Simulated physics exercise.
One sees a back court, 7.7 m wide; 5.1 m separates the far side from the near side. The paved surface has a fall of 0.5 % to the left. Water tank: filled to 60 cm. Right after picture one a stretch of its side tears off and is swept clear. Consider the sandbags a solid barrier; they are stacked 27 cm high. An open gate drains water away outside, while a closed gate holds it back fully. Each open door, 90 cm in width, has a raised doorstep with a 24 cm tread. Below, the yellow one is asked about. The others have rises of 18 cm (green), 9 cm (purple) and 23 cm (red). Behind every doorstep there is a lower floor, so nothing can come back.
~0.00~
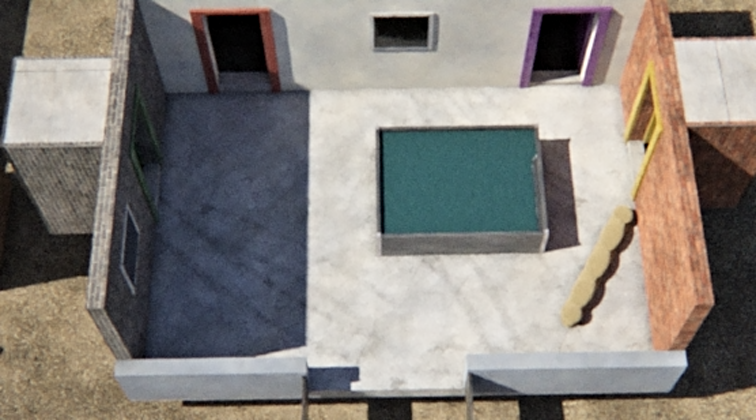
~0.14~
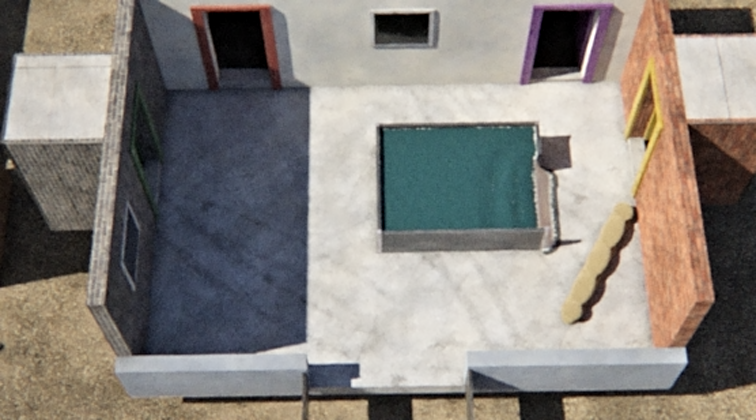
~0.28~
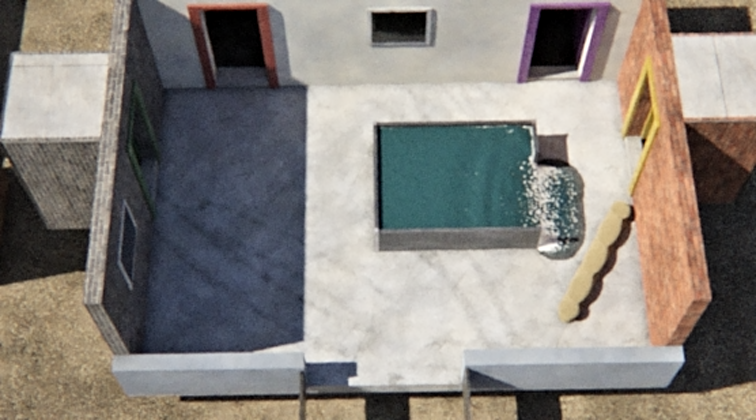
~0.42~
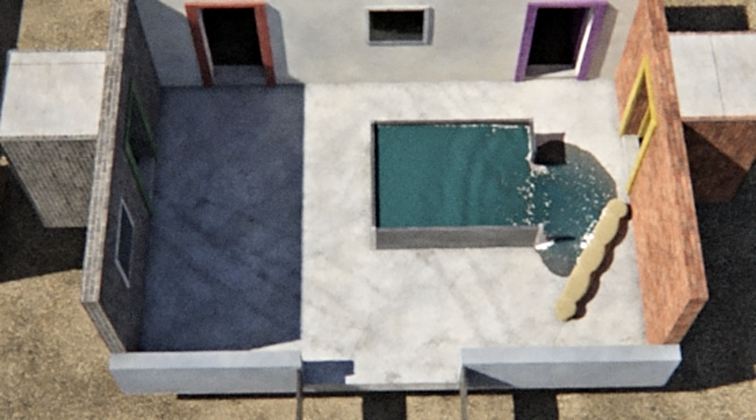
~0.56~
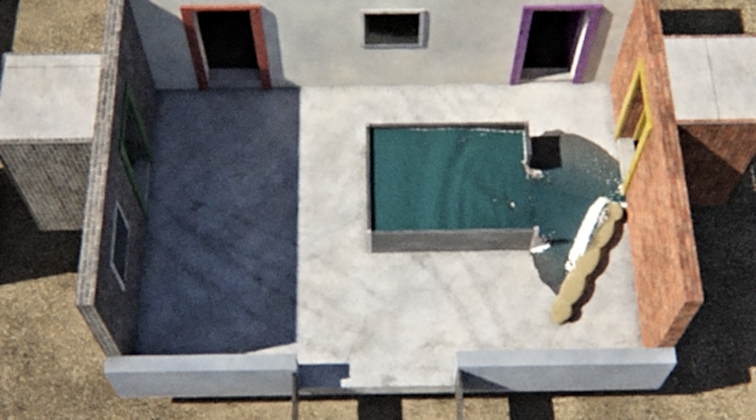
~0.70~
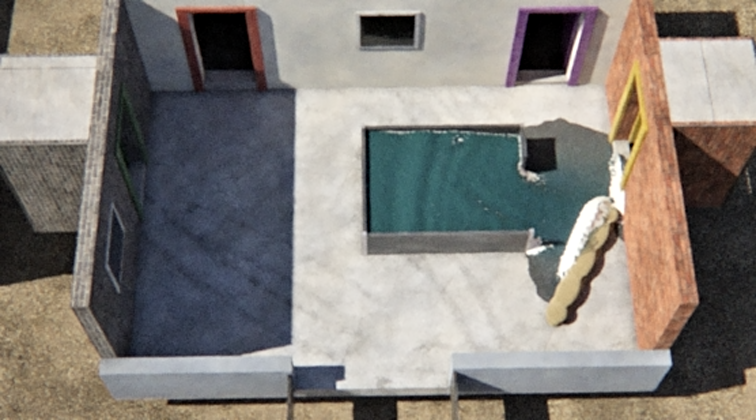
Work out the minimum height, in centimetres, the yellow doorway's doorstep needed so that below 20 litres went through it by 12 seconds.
The minimum is roughly 33 cm.
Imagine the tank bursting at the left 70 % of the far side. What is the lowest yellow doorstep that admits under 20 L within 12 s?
Some 13.5 centimetres.
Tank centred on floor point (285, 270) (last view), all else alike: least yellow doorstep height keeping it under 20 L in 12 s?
Roughly 14.0 cm is needed.
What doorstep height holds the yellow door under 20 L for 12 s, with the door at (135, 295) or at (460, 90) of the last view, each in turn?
About 8.0 cm for the first and 5.5 cm for the second.
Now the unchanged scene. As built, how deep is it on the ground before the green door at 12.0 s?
Lab note: Depth approx. 7.5 cm.
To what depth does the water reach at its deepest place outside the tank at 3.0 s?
Max depth: Near 36 cm.
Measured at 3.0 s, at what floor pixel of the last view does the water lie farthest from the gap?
Somewhere near the pixel (346, 373).
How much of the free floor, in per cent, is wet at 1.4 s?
I'd say near 15 percent is wet.
After 1.4 s water covers 15 % of the floor, deepest (45 cm) near (583, 239); 27 cm at the yellow door, 51 litres in over its 11 cm doorstep.
After 3.0 s water covers 40 % of the floor, deepest (36 cm) near (599, 95); 24 cm at the yellow door, 245 litres in over its 11 cm doorstep.
After 12.0 s water covers 95 % of the floor, deepest (10 cm) near (150, 120); 7 cm at the yellow door, 350 litres in over its 11 cm doorstep.
At the yellow door as built, the water arrived by 0.7 s and peaked near 29 cm at 2.2 s.
Run again over the same 12 s with other heights there, 35 litres in over 30 cm, 1 litre over 40.5 cm. The limit of 20 litres is kept from about 33 cm up.
